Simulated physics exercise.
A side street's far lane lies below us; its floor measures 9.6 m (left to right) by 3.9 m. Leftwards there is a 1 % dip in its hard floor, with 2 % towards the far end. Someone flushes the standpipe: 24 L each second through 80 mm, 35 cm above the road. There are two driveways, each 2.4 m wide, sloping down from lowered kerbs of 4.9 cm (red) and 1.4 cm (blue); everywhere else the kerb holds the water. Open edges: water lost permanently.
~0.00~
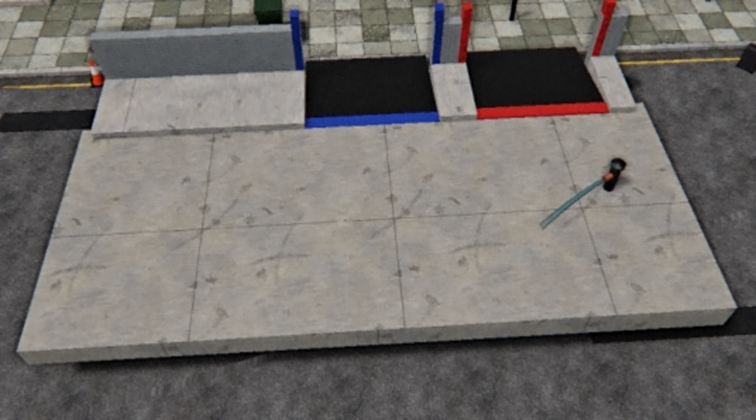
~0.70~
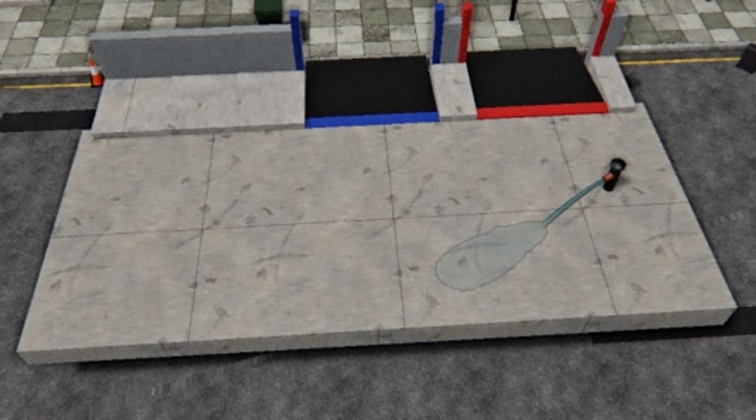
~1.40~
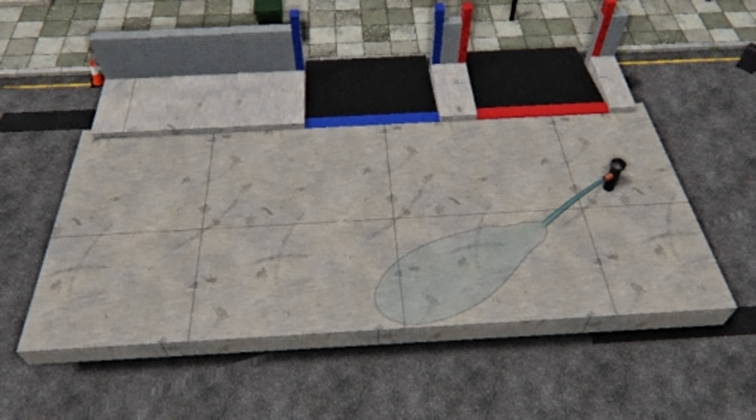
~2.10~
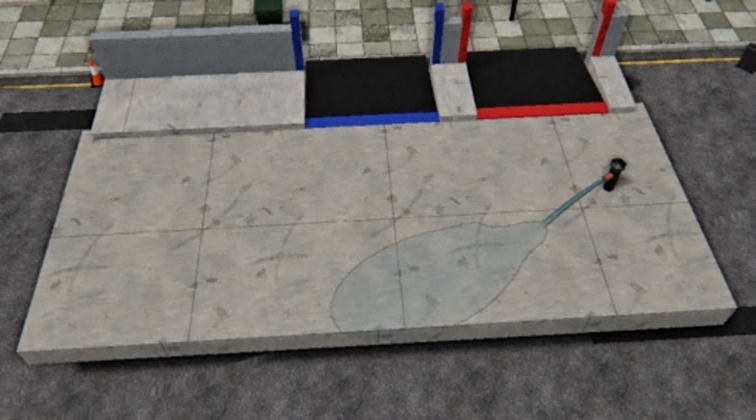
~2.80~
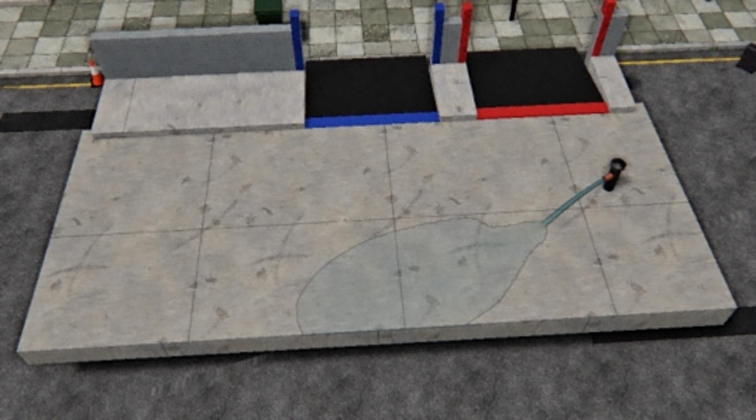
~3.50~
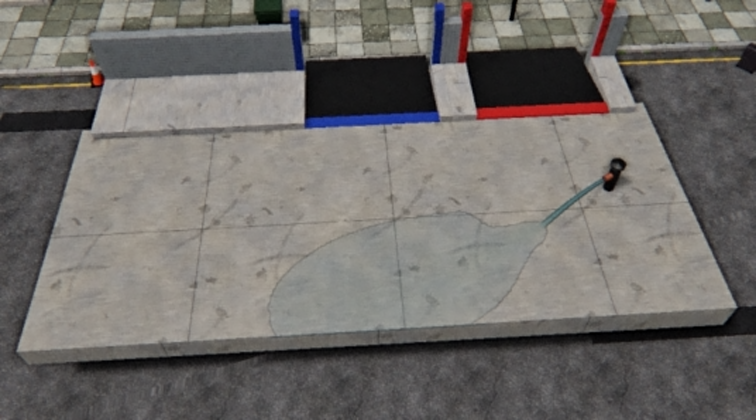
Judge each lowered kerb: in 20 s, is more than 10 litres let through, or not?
The red driveway lets through 10 litres or less. The blue driveway lets through 10 litres or less.
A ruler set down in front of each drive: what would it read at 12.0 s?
In centimetres, red: 0.0; blue: 0.2.
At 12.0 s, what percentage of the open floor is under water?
About 40 percent of the floor.
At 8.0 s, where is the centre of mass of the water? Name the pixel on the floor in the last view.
I'd put it at around pixel (355, 256).
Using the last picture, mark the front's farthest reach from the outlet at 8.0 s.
In the last view, it's close to (176, 283).
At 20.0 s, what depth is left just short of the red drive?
Depth: Approx. 0.0 cm.
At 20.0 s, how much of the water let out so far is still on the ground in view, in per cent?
I'd put what remains at some 46 per cent.
After 5.0 s water covers 15 % of the floor and is deepest (3 cm) near (533, 234); red driveway not reached, blue driveway not reached.
After 8.0 s water covers 25 % of the floor and is deepest (3 cm) near (533, 234); red driveway not reached, blue driveway not reached.
After 12.0 s water covers 40 % of the floor and is deepest (3 cm) near (533, 234); red driveway not reached, blue driveway not reached.
After 16.0 s water covers 45 % of the floor and is deepest (3 cm) near (533, 234); red driveway not reached, blue driveway 0.87 cm at the lowered kerb, 0 L in.
After 20.0 s water covers 45 % of the floor and is deepest (3 cm) near (533, 234); red driveway not reached, blue driveway 1.2 cm at the lowered kerb, 1 L in.
